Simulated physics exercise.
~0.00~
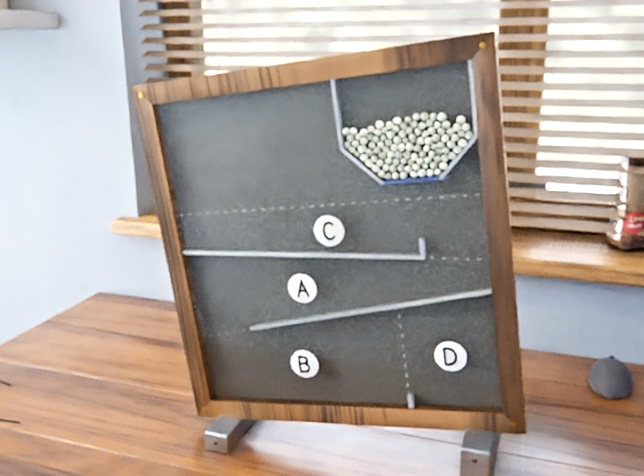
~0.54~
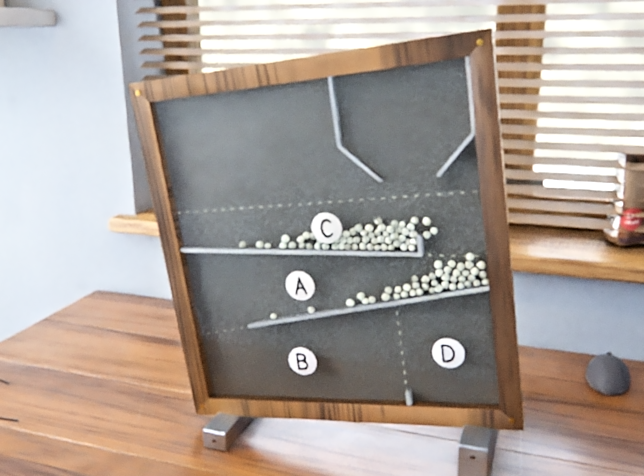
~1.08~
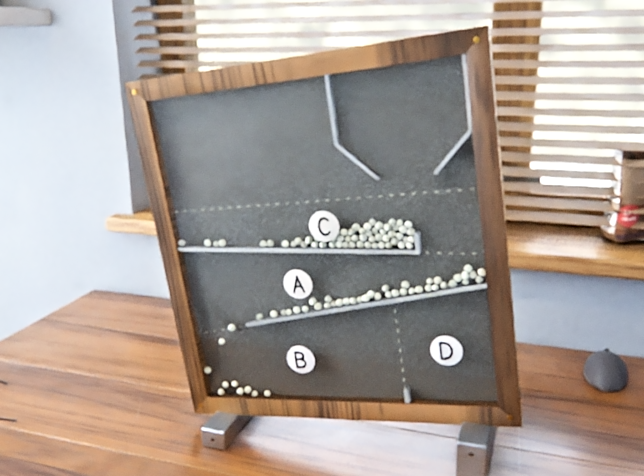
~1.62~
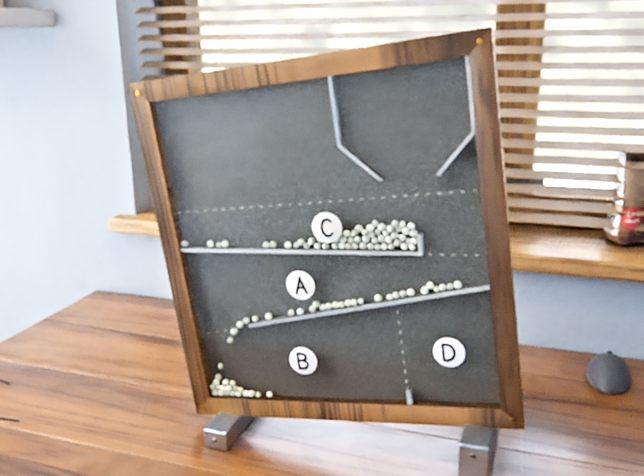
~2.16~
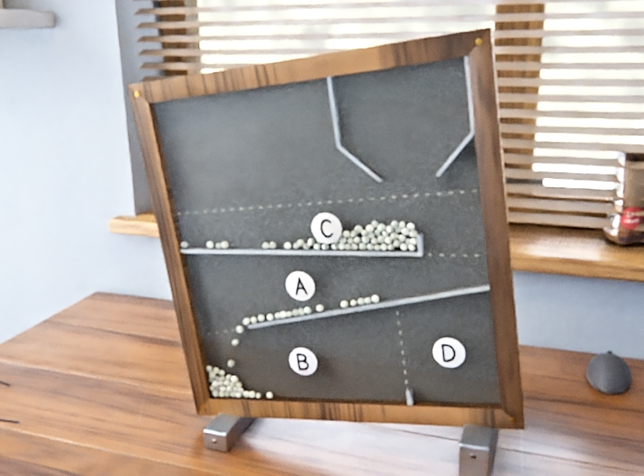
Pale beads dropping from a hopper in a tilted case, many staying on the upper shelf, others rolling left into section B.
